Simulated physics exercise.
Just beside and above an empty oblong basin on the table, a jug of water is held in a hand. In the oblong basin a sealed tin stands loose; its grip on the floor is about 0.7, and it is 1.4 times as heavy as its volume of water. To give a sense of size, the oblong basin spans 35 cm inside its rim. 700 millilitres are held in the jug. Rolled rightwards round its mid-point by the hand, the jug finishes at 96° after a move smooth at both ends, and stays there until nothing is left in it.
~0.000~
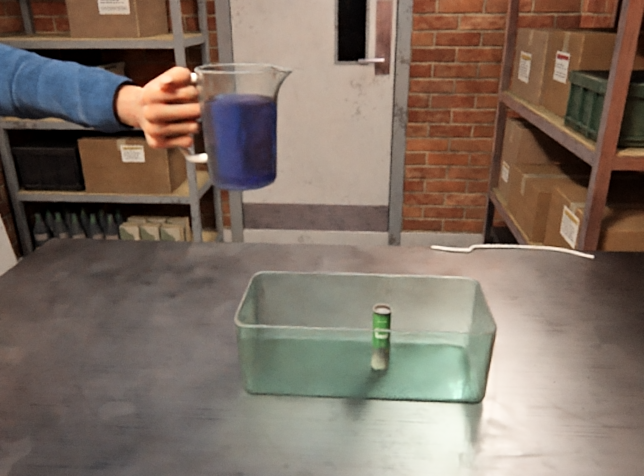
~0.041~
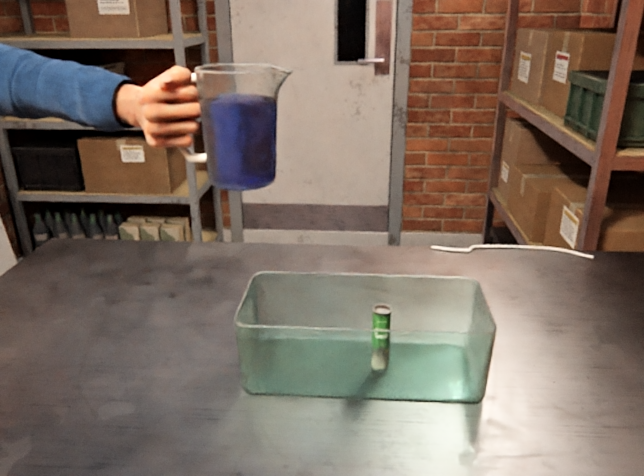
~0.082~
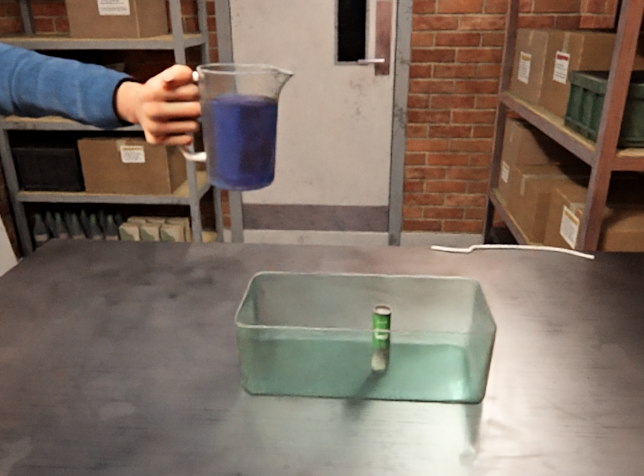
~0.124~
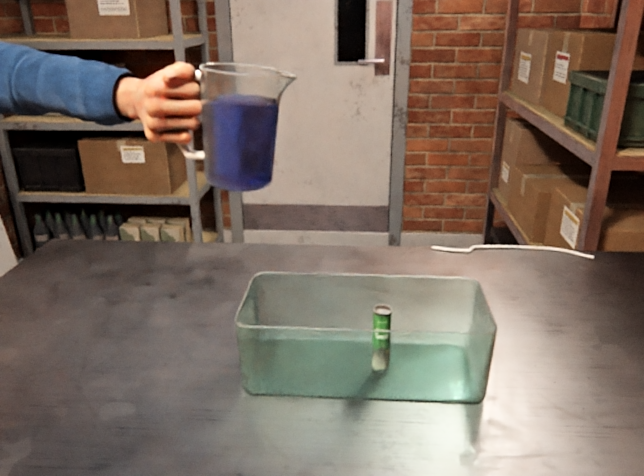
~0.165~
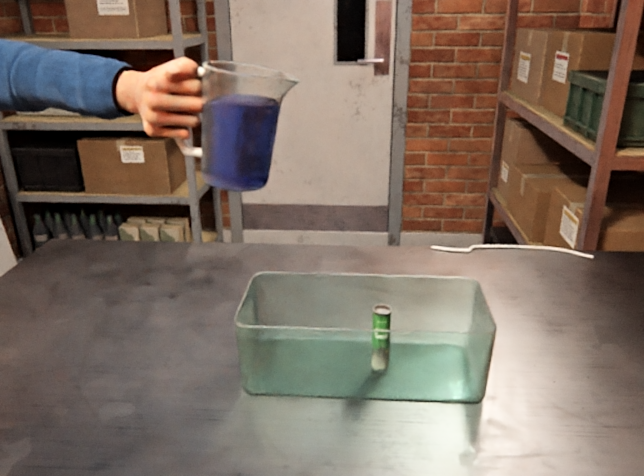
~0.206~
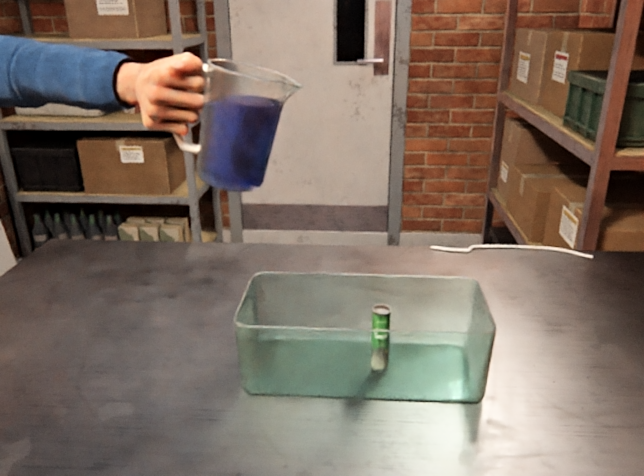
A hand in a blue sleeve slowly tilting a clear jug of blue water slightly rightwards near a glass basin holding a green tin.
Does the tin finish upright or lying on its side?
It finishes lying on its side.
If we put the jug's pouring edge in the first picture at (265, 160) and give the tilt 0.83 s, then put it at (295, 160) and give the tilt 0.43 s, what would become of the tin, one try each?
Trial 1 - tin stays standing; trial 2 - tin tips.
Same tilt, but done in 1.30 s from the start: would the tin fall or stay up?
Outcome - the tin ends up overturned.
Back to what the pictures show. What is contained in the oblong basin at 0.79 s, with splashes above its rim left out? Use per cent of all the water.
Near 20 in a hundred.
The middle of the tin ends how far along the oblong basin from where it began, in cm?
Net tin displacement: Roughly 9.0 cm.
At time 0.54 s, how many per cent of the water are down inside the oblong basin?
Roughly 0 per cent.
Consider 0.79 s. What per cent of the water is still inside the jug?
Share remaining: Approx. 48 %.
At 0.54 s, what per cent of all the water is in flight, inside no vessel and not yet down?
It comes to about 10 percent.
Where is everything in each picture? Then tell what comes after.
The first picture shows tilt 0°; pouring edge (292, 70); surface from (205, 98) to (275, 99); the oblong basin's rim runs from (245, 297) to (487, 304); the tin's top is at (382, 312).
The second picture shows tilt 1°; pouring edge (292, 70); surface from (204, 98) to (275, 99).
The third picture shows tilt 2°; pouring edge (294, 73); surface from (205, 99) to (276, 100).
The fourth picture shows tilt 5°; pouring edge (297, 76); surface from (206, 98) to (277, 101).
The fifth picture shows tilt 9°; pouring edge (300, 80); surface from (208, 100) to (279, 101).
The sixth picture shows tilt 14°; pouring edge (303, 86); surface from (208, 102) to (281, 102).
By 0.54 s the tilt is 70° and 91 per cent is still to pour; the tin stands where it began.
By 0.79 s the tilt is 95° and 49 per cent is still to pour; the tin leans 14°.
By 1.05 s the tilt is 96° and 14 per cent is still to pour; the tin lies on its side.
By 1.33 s the tilt is 96° and 3 per cent is still to pour; the tin lies on its side.
At rest the tin lies on its side.
